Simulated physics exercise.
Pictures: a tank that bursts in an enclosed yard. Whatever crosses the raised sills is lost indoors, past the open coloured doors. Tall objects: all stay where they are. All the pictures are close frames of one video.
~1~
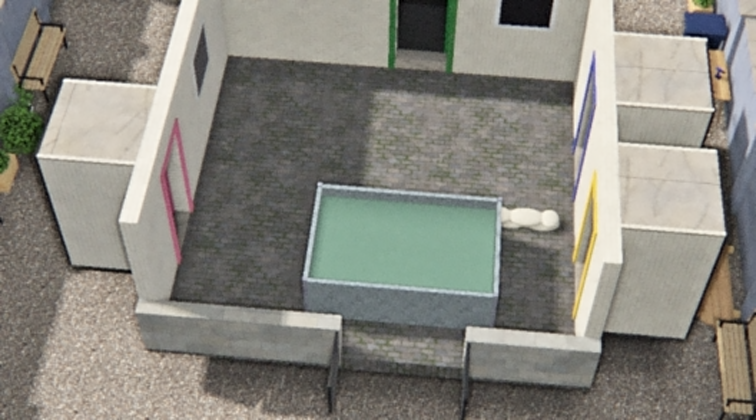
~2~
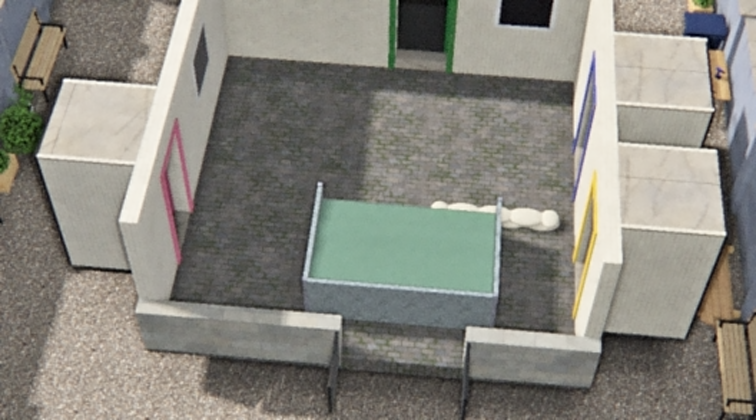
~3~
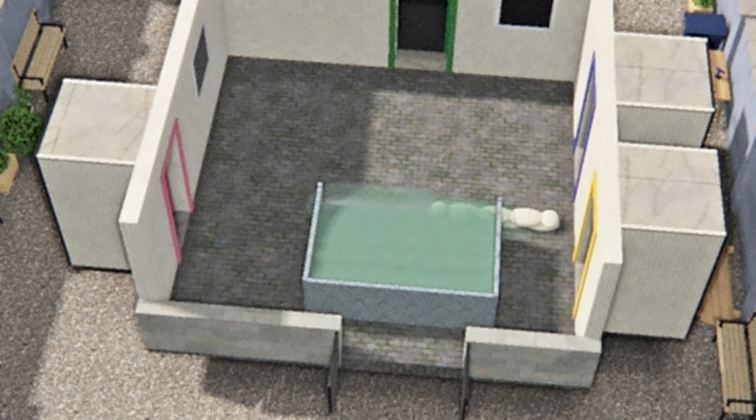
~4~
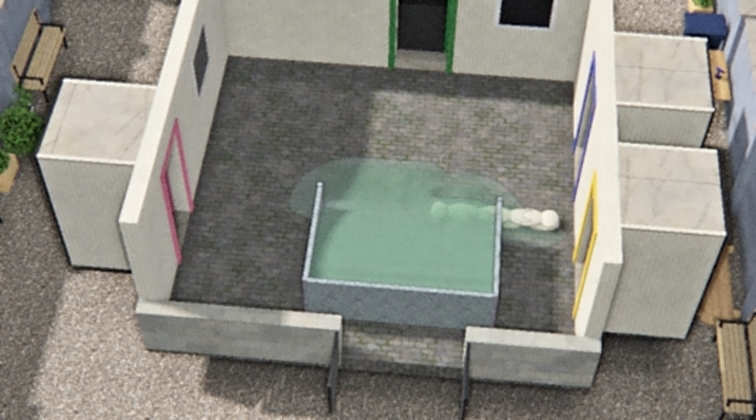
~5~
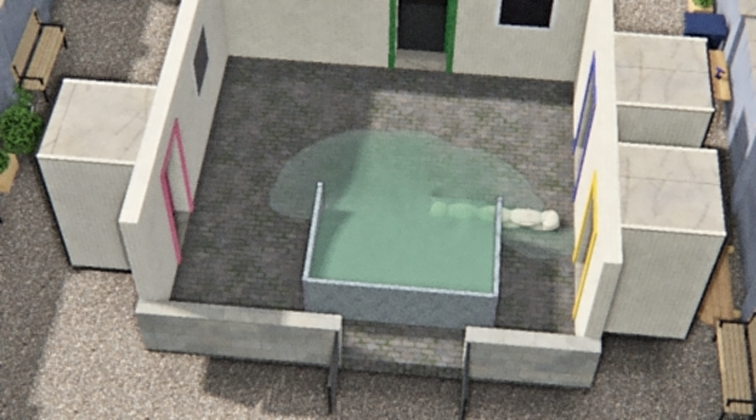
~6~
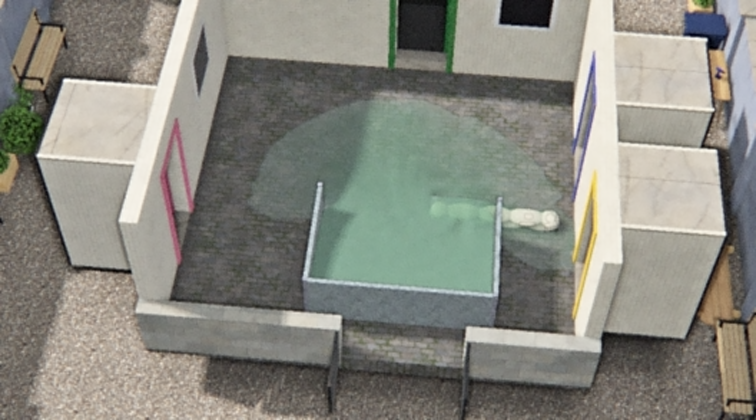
Green water pours from the tank's open far side and fans out across the paved yard.
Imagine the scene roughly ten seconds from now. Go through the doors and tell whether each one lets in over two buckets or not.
Outcome: Green door: Over two buckets. Blue door: Two buckets or fewer. Pink door: Over two buckets. Yellow door: Two buckets or fewer.
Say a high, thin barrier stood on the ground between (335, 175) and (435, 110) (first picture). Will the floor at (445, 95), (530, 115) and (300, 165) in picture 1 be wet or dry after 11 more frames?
Results in order: Swamped / swamped / swamped.
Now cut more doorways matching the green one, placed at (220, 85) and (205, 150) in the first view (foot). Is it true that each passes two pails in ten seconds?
Door by door: Ends up above, then ends up below.
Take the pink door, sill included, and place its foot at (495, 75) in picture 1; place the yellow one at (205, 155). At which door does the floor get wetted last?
That's the door marked yellow.
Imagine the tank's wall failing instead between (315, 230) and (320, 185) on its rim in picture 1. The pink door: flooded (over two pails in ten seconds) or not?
The pink door door crosses the line.
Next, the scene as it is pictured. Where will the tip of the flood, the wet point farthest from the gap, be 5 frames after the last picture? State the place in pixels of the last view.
About at (267, 65).
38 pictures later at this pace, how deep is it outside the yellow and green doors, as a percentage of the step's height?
Approx. 40 % then 60 %.
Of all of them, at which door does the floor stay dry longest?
It's the pink door.
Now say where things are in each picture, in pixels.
In the first frame, the water tank at (405, 242) is whole and still.
In the second frame, water pours out on the water tank's far side and has run to a hidden place.
In the third frame, the front is at (529, 232), out from the gap on the water tank's far side.
In the fourth frame, the front is at (559, 234), out from the gap on the water tank's far side.
In the fifth frame, water pours out on the water tank's far side and has run to (574, 233).
In the sixth frame, water pours out on the water tank's far side and has run to (350, 106).
A moment on, water covers 65 % of the floor; the green door over two buckets in, the blue door wet at the sill, nothing in, the pink door not reached, the yellow door wet at the sill, nothing in.
Next, water covers 70 % of the floor; the green door far over two buckets in, the blue door wet at the sill, nothing in, the pink door not reached, the yellow door wet at the sill, nothing in.
Then, water covers 70 % of the floor; the green door far over two buckets in, the blue door wet at the sill, nothing in, the pink door not reached, the yellow door wet at the sill, nothing in.
Later, water covers 95 % of the floor; the green door far over two buckets in, the blue door wet at the sill, nothing in, the pink door under two buckets in, the yellow door wet at the sill, nothing in.
In the end, water covers 95 % of the floor; the green door far over two buckets in, the blue door wet at the sill, nothing in, the pink door over two buckets in, the yellow door under two buckets in.
